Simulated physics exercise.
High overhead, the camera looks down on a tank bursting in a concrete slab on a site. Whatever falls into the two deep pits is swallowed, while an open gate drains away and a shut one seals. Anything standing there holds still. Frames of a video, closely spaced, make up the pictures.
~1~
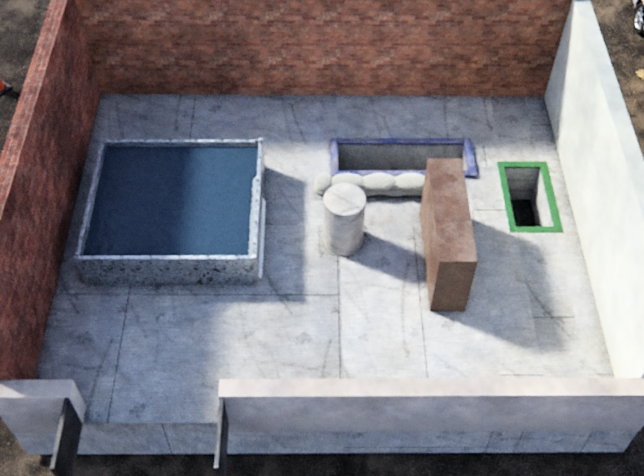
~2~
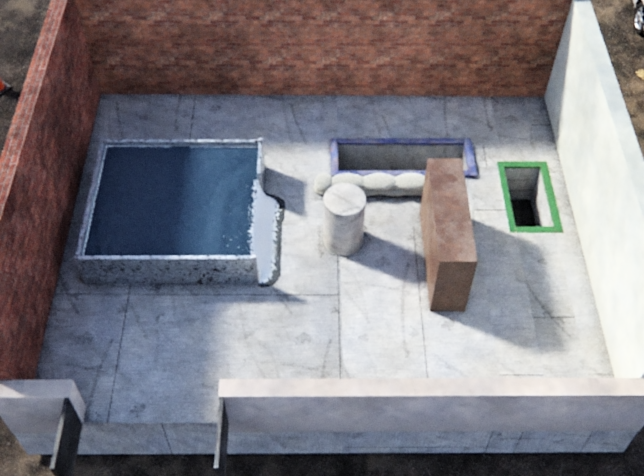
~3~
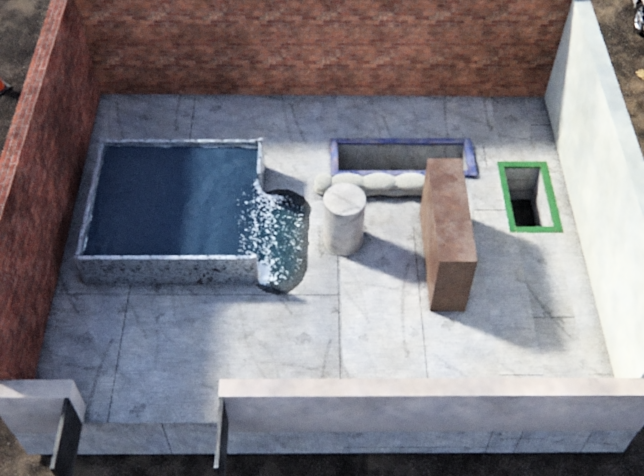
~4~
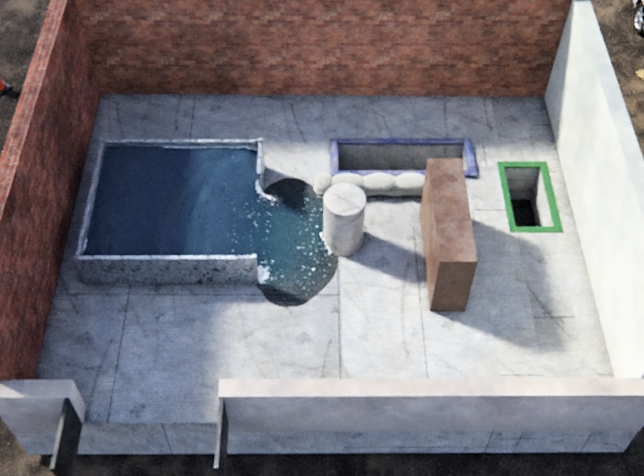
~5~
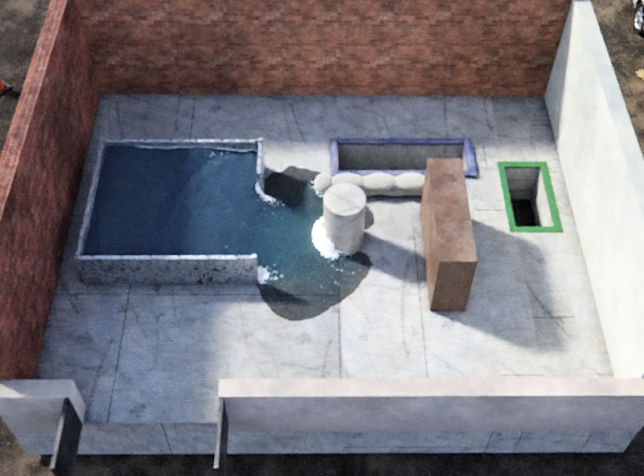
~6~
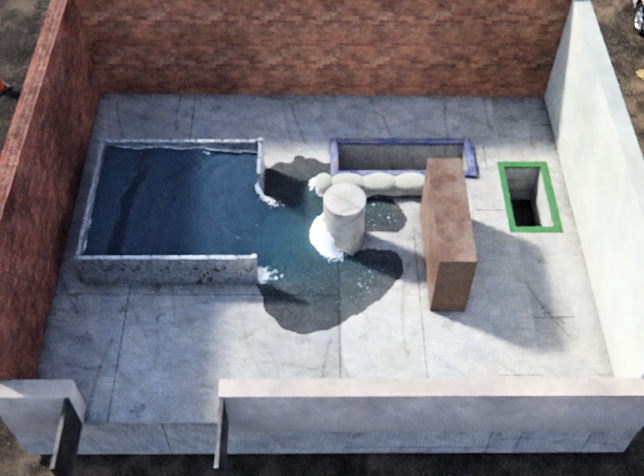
Water burst through the right side of a raised tank in a walled concrete yard, spread rightward across the slab, then surged around a pale round pillar, splashing white at its base.
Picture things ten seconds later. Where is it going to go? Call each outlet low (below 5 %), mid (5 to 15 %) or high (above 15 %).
Outlets - gate: Low; green pit: High; blue pit: Low.
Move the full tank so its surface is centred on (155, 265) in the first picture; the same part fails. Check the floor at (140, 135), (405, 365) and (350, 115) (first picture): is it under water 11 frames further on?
Well, first one stays dry, second one got wet, third one stays dry.
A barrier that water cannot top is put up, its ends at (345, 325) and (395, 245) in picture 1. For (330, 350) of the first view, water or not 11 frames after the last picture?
Submerged.
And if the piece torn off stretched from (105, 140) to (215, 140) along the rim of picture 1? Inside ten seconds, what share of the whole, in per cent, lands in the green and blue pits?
In percent: Green 15, blue 14.
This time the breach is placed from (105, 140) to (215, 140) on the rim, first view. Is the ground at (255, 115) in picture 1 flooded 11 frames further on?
It would be soaked.
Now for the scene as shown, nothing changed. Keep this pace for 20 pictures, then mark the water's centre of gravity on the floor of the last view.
Near (307, 261).
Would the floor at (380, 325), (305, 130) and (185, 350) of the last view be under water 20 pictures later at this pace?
In turn, the three spots are soaked, soaked and high and dry.
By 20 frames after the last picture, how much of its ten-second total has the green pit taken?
Result: 15 % of the ten-second total.
A moment on, water covers 20 % of the floor; the gate 0 %, the green pit 0 %, the blue pit 0 %.
Next, water covers 35 % of the floor; the gate 0 %, the green pit 1 %, the blue pit 0 %.
Then, water covers 45 % of the floor; the gate 0 %, the green pit 4 %, the blue pit 0 %.
Later, water covers 75 % of the floor; the gate 0 %, the green pit 13 %, the blue pit 0 %.
In the end, water covers 95 % of the floor; the gate 1 %, the green pit 26 %, the blue pit 0 %.
